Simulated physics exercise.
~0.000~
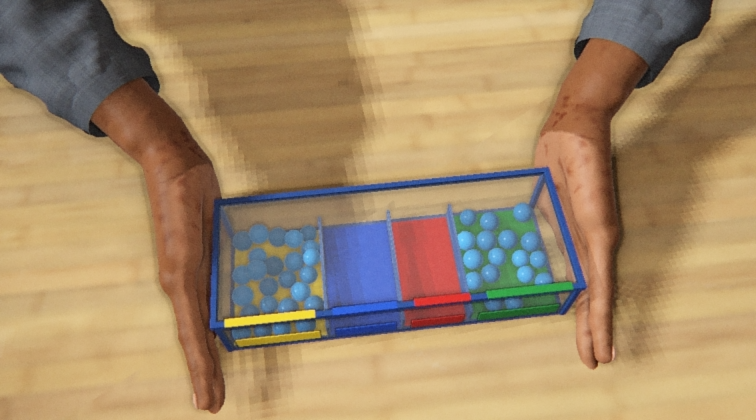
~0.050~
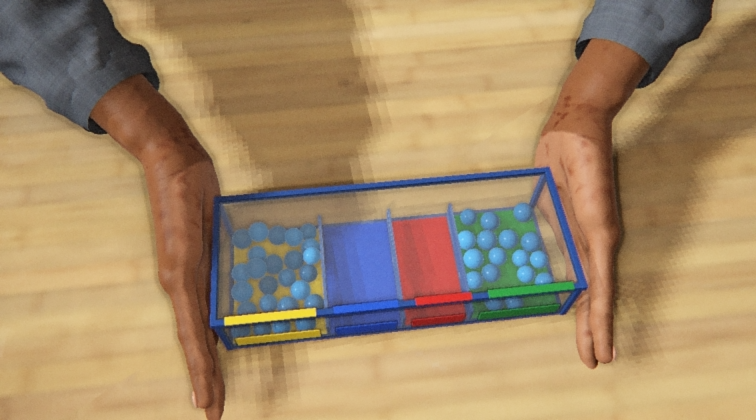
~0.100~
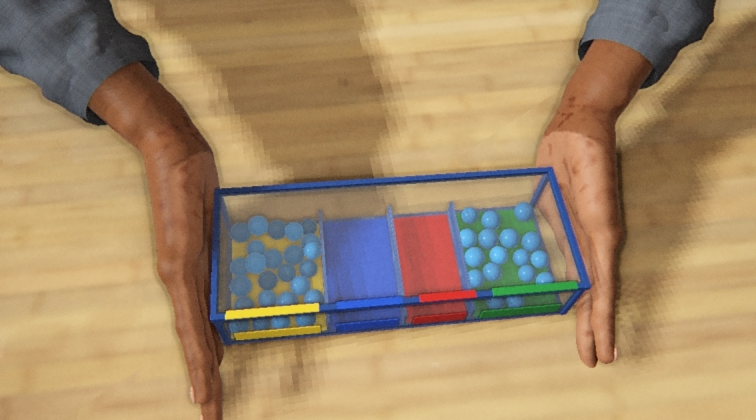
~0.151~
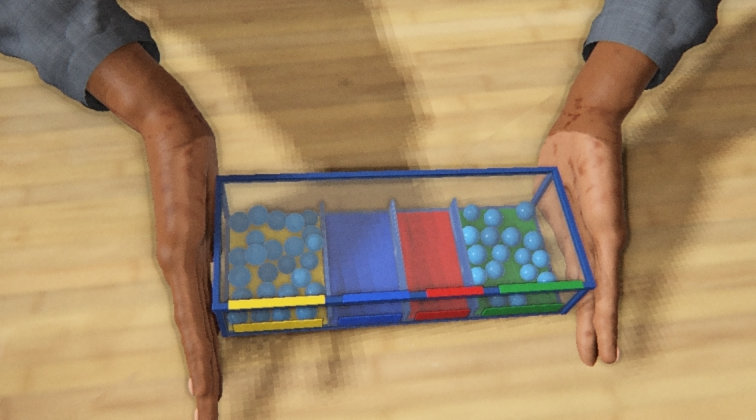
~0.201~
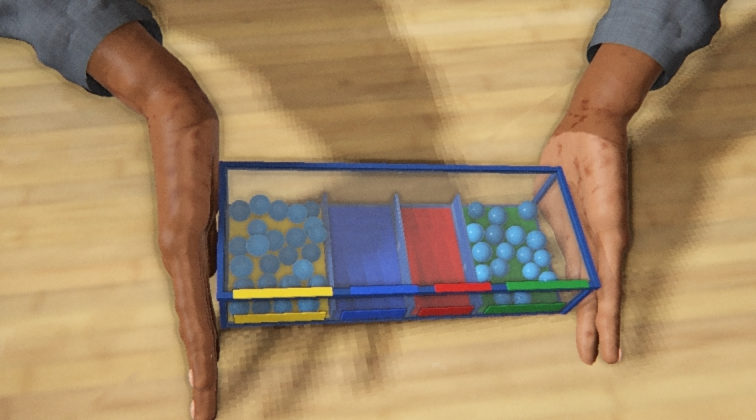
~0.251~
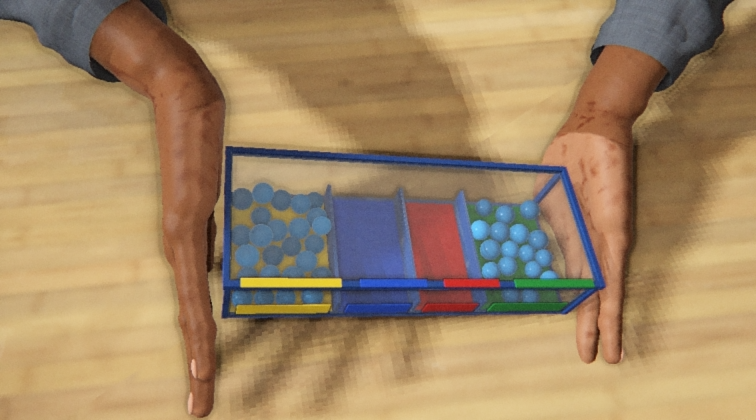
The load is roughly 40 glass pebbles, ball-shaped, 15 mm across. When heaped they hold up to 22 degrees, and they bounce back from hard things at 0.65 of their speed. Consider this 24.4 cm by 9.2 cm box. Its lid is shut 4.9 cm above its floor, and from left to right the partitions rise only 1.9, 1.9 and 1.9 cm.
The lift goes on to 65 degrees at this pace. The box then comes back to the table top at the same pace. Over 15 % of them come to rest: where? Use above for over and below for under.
Verdicts: Red compartment below, blue compartment below, green compartment above, yellow compartment above.
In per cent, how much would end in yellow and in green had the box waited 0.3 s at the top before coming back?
Result - yellow: 50 %, green: 45 %.
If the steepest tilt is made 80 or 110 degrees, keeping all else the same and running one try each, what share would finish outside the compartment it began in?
Try one gives around 35 %, try two around 60 %.
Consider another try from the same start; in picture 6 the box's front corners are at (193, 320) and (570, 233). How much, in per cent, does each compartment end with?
Per cent at the end: Red 0; blue 0; green 40; yellow 60.
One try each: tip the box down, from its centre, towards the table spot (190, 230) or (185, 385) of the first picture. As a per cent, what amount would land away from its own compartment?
Roughly 0 % for the first direction, roughly 0 % for the second.
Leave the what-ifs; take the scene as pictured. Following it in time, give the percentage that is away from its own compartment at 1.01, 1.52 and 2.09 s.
Around 5, then 10, then 10.
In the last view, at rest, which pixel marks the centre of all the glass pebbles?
Close to pixel (350, 274).
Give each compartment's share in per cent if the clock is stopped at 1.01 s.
Shares - red: 0; blue: 0; green: 45; yellow: 50.
After 1.01 s, tilt 65 degrees; green 45 %, yellow 50 %.
After 1.52 s, tilt 28 degrees; green 50 %, yellow 50 %.
After 2.09 s, tilt 0 degrees; green 50 %, yellow 50 %.
By 2.4 s all is still; red 0 %, blue 0 %, green 50 %, yellow 50 %.
